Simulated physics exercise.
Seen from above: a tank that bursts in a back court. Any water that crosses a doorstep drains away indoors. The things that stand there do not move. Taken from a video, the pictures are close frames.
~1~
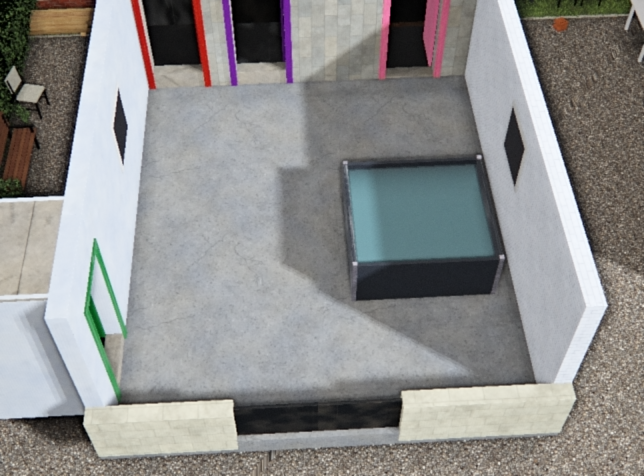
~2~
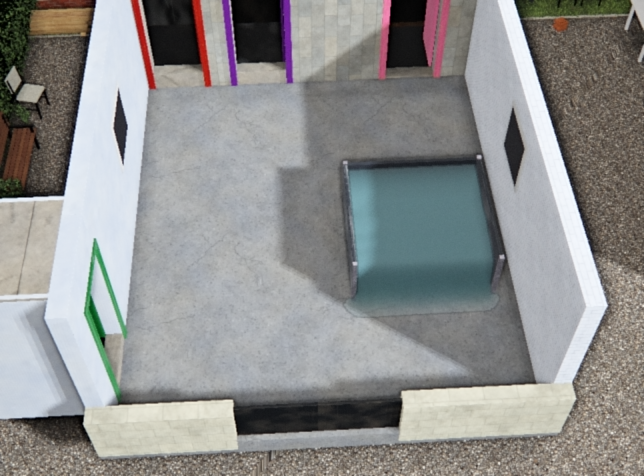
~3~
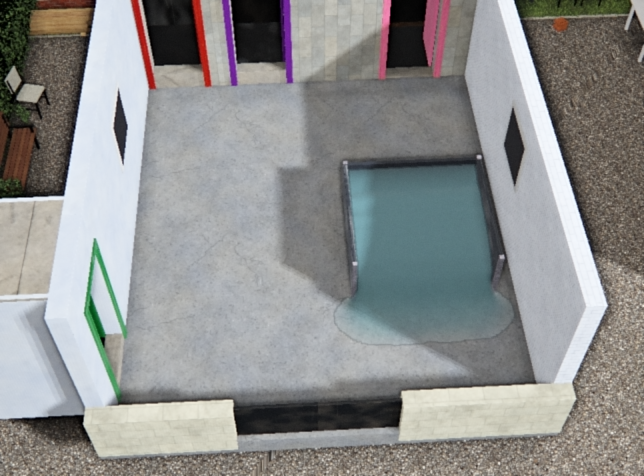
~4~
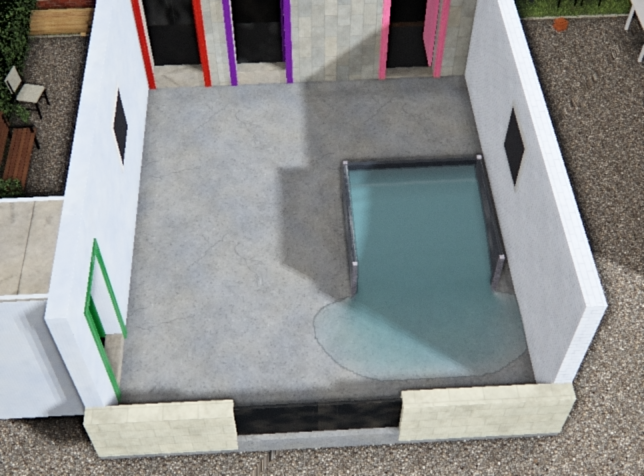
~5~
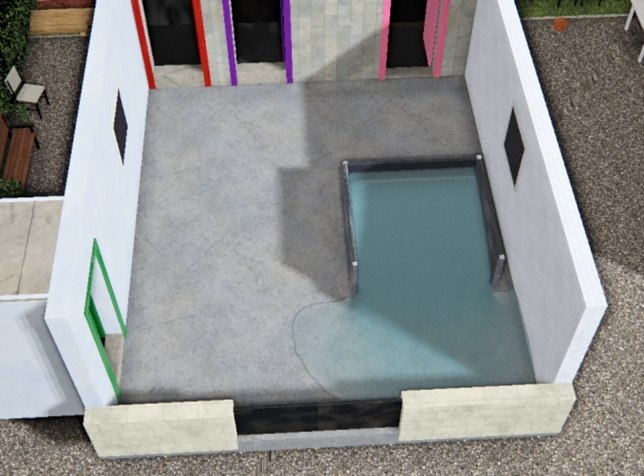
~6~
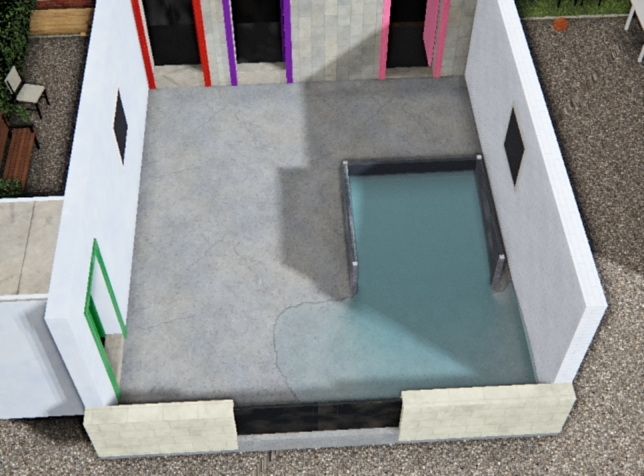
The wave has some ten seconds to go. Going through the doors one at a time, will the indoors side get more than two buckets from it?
My prediction: The red door swallows an okay amount of water. The pink door swallows too much water. The green door swallows too much water. The purple door swallows an okay amount of water.
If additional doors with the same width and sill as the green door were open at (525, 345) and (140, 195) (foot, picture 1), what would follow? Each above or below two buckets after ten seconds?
Door one beats the threshold, door two misses the threshold.
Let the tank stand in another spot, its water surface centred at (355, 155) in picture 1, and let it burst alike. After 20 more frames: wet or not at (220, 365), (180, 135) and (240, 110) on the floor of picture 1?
In the order asked: Reached by the flood, not reached, not reached.
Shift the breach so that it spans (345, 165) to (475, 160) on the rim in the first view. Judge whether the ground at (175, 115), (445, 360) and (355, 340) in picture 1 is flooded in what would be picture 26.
Sequence: Wetted / spared / spared.
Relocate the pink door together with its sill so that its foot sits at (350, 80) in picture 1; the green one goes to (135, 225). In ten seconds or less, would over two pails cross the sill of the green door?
Observation - green door ends up lower.
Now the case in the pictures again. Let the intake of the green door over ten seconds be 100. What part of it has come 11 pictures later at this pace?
Around 0 in a hundred.
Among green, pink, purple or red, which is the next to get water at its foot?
Looks like the one in green.
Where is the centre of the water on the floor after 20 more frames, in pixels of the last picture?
My guess is about (351, 319).
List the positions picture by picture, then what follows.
The first picture shows the open tank at (420, 212) is whole and still.
In the second picture, the front is at (348, 302), out from the gap at (424, 285).
In the third picture, the front is at (342, 322), out from the gap at (424, 286).
In the fourth picture, water pours out at (424, 287) and has run to (323, 337).
In the fifth picture, water pours out at (424, 287) and has run to a hidden place.
In the sixth picture, water pours out at (424, 287) and has run to a hidden place.
A moment on, water covers 20 % of the floor; the red door not reached, the pink door not reached, the green door not reached, the purple door not reached.
Next, water covers 30 % of the floor; the red door not reached, the pink door not reached, the green door wet at the sill, nothing in, the purple door not reached.
Then, water covers 50 % of the floor; the red door not reached, the pink door not reached, the green door over two buckets in, the purple door not reached.
Later, water covers 80 % of the floor; the red door wet at the sill, nothing in, the pink door over two buckets in, the green door far over two buckets in, the purple door wet at the sill, nothing in.
In the end, water covers 95 % of the floor; the red door wet at the sill, nothing in, the pink door over two buckets in, the green door far over two buckets in, the purple door wet at the sill, nothing in.
